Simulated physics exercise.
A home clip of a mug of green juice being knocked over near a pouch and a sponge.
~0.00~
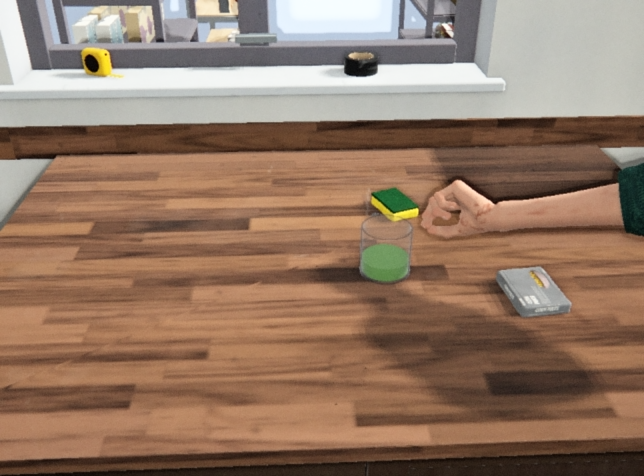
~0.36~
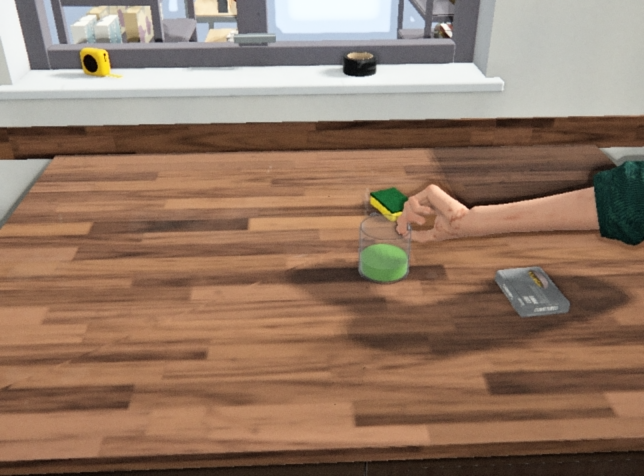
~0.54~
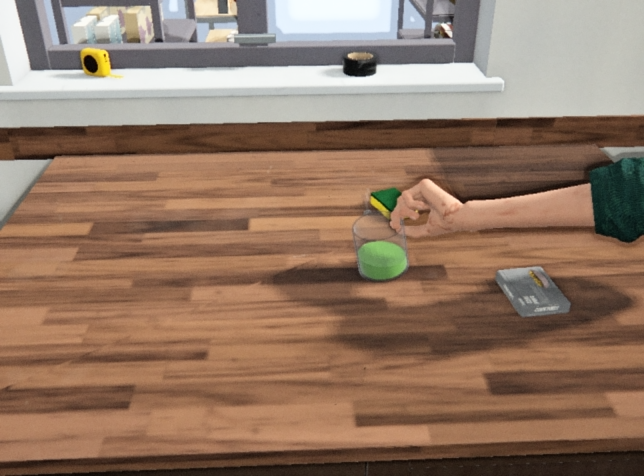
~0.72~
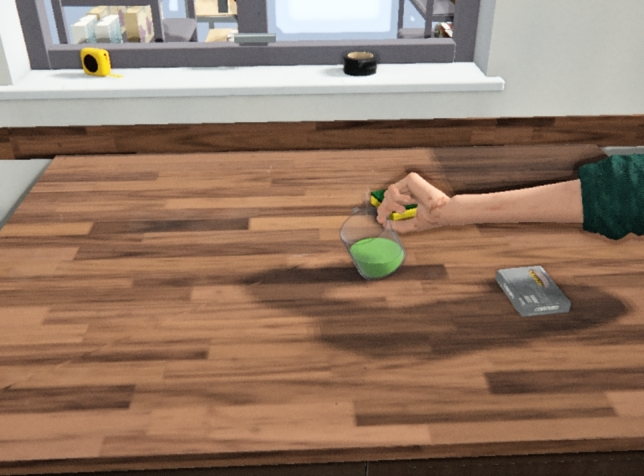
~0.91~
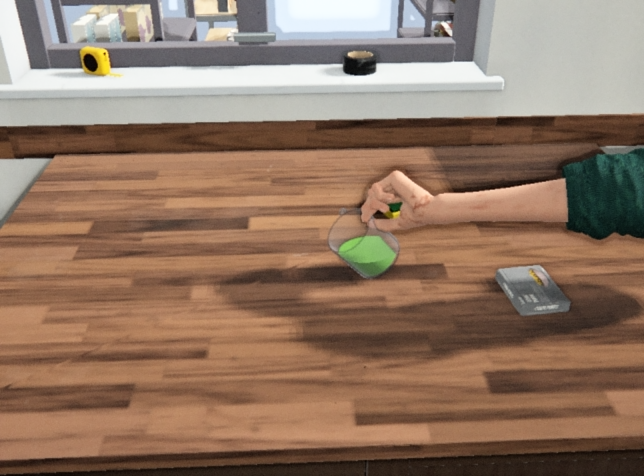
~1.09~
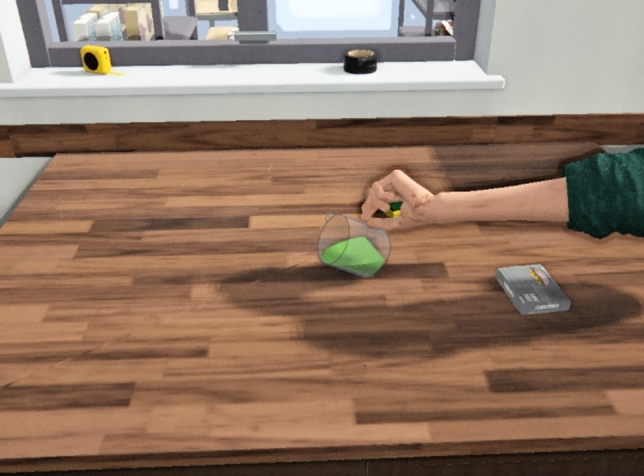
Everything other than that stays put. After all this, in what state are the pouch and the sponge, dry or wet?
The pouch is still dry. The sponge is still dry.
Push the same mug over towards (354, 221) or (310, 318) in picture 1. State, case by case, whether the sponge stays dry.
Case one, the item is caught; case two, the item is left alone.
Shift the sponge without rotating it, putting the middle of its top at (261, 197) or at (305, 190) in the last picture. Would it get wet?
The first time it is missed, and the second time it is missed.
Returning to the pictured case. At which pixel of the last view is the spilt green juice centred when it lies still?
Roughly at (170, 322).
By 1.6 s, the puddle covers about as much as a plate; the pouch is clear of it; the sponge is clear of it.
By 2.4 s, the puddle covers about as much as a tray; the pouch is clear of it; the sponge is clear of it.
By 3.6 s, the puddle covers about as much as a tray; the pouch is clear of it; the sponge is clear of it.
